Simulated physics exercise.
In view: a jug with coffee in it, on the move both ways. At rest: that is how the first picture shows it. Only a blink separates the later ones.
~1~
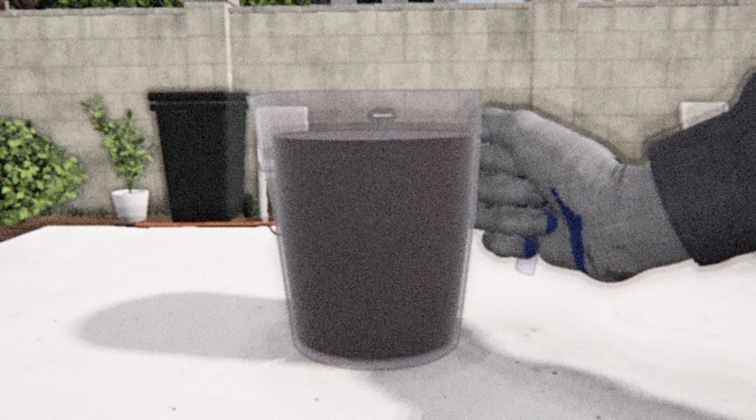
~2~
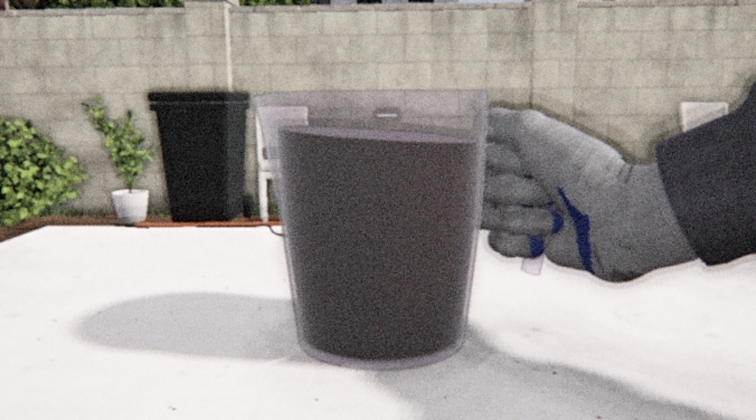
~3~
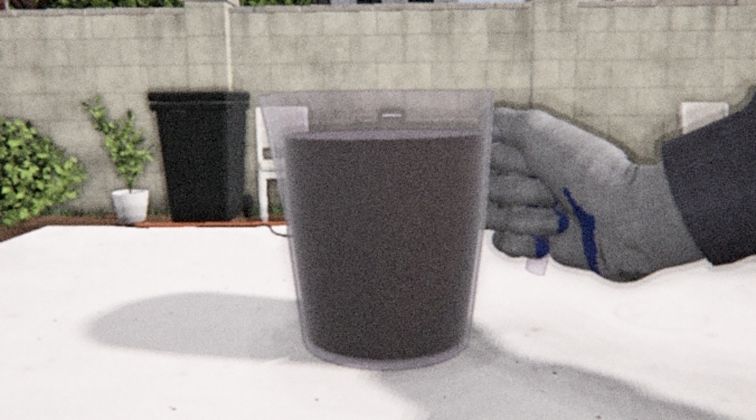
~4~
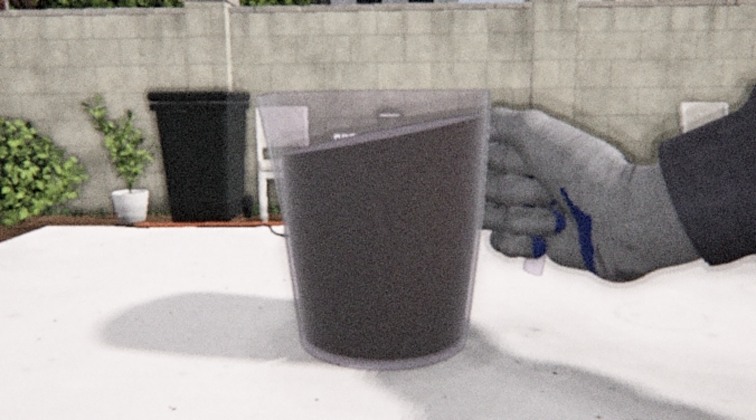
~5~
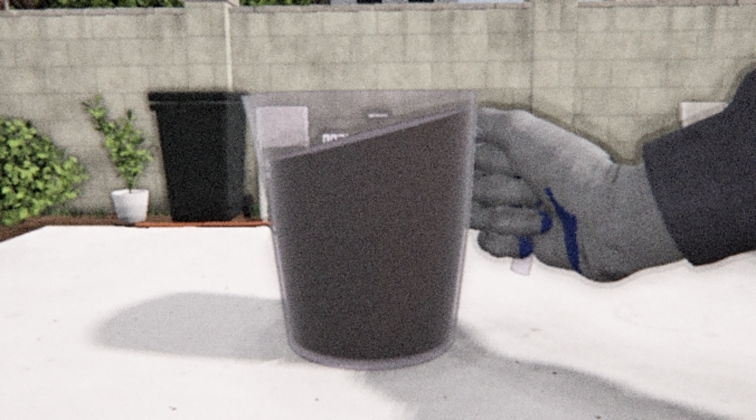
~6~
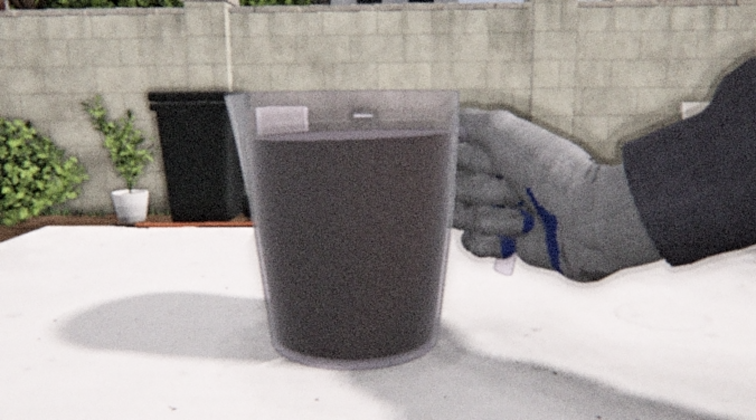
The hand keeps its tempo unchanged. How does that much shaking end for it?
It overflows.
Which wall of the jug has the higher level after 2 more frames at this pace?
On the left portion, then.
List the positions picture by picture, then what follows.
The first frame shows jug (375, 213) about three quarters full; at rest.
The second frame shows jug about three quarters full, surface at (380, 135); surface a little higher on the left.
The third frame shows jug (385, 213) about three quarters full; surface about level.
The fourth frame shows jug about three quarters full, surface at (381, 135); surface clearly higher on the right.
The fifth frame shows jug (370, 213) about three quarters full; surface clearly higher on the right.
The sixth frame shows jug about three quarters full, surface at (351, 136); surface about level.
Next, the highest wave so far goes over the rim.
Finally, the highest wave so far goes over the rim; some is on the top.
